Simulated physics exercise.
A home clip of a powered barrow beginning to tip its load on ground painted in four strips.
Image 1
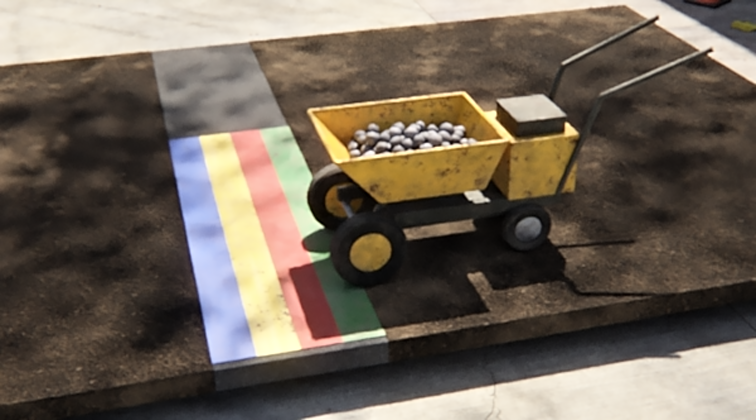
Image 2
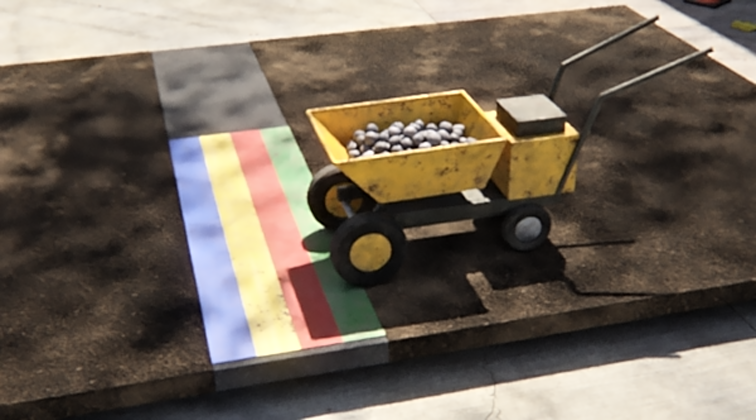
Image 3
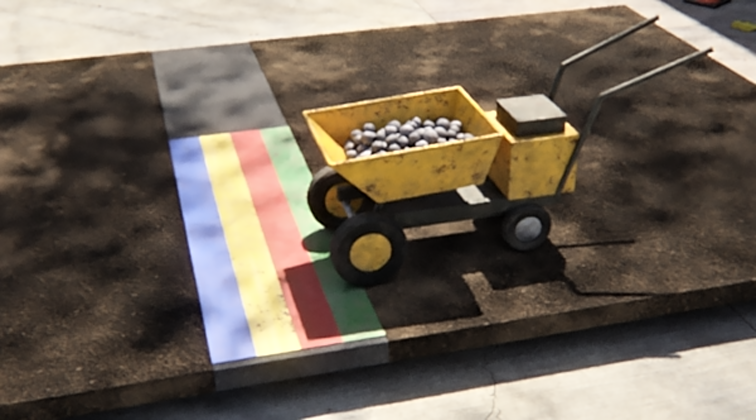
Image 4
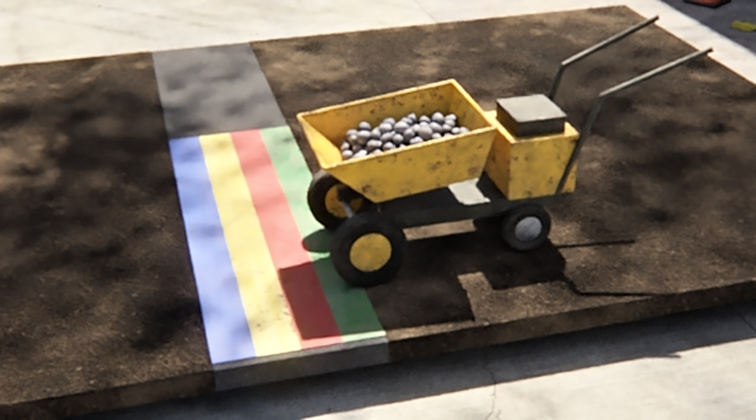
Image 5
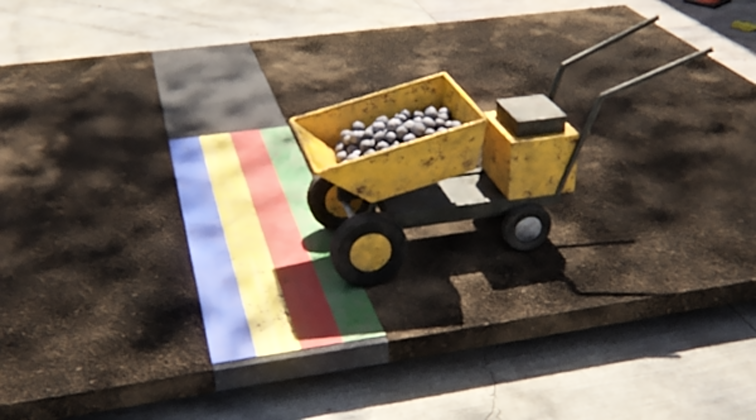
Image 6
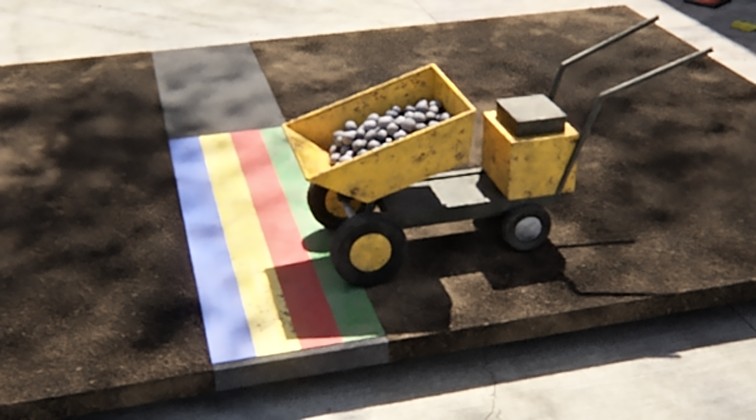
Yellow skip of a barrow loaded with round grey cobbles tilting gradually forward to the left beside blue, yellow, red and green strips.
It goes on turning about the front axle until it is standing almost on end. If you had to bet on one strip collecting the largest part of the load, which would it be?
I would bet on the blue strip.
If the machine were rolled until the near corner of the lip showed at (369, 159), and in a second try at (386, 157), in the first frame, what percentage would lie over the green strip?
About 0 %, then 0 %.
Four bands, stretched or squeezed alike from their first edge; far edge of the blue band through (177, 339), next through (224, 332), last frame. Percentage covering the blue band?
About 40 % and 40 %.
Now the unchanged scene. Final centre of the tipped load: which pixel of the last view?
About (210, 269).
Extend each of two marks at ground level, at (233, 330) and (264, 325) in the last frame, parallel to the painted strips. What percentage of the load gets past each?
Close to 50 % and 80 %, in that order.
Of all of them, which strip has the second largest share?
The second place goes to the yellow strip.
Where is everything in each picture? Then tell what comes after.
Lip of the skip near (337, 163), level; top of the load near (408, 145), round cobbles; green strip near (352, 308); red strip near (311, 314); yellow strip near (270, 321); blue strip near (227, 327), in the first frame.
Lip of the skip near (335, 164), level; top of the load near (407, 144), in the second frame.
Lip of the skip near (331, 166), tipped barely; top of the load near (421, 136), in the third frame.
Lip of the skip near (325, 169), tipped a little; top of the load near (416, 133), in the fourth frame.
Lip of the skip near (317, 173), tipped a little; top of the load near (427, 125), in the fifth frame.
Lip of the skip near (308, 179), tipped clearly; top of the load near (418, 120); green strip near (352, 308); red strip near (311, 314); yellow strip near (270, 321); blue strip near (227, 327), in the sixth frame.
Shortly afterwards, skip tipped steeply; the whole lot in the skip.
Next, skip tipped steeply; the bulk in the skip; a little over the yellow strip; a little over the blue strip.
Some moments later, skip tipped right over; a little in the skip; near a quarter over the yellow strip; near a third over the blue strip; near a third off the paint.
In the end, skip tipped right over; only a few in the skip; none at all over the green strip; only a few over the red strip; near a quarter over the yellow strip; near a third over the blue strip; near a third off the paint.
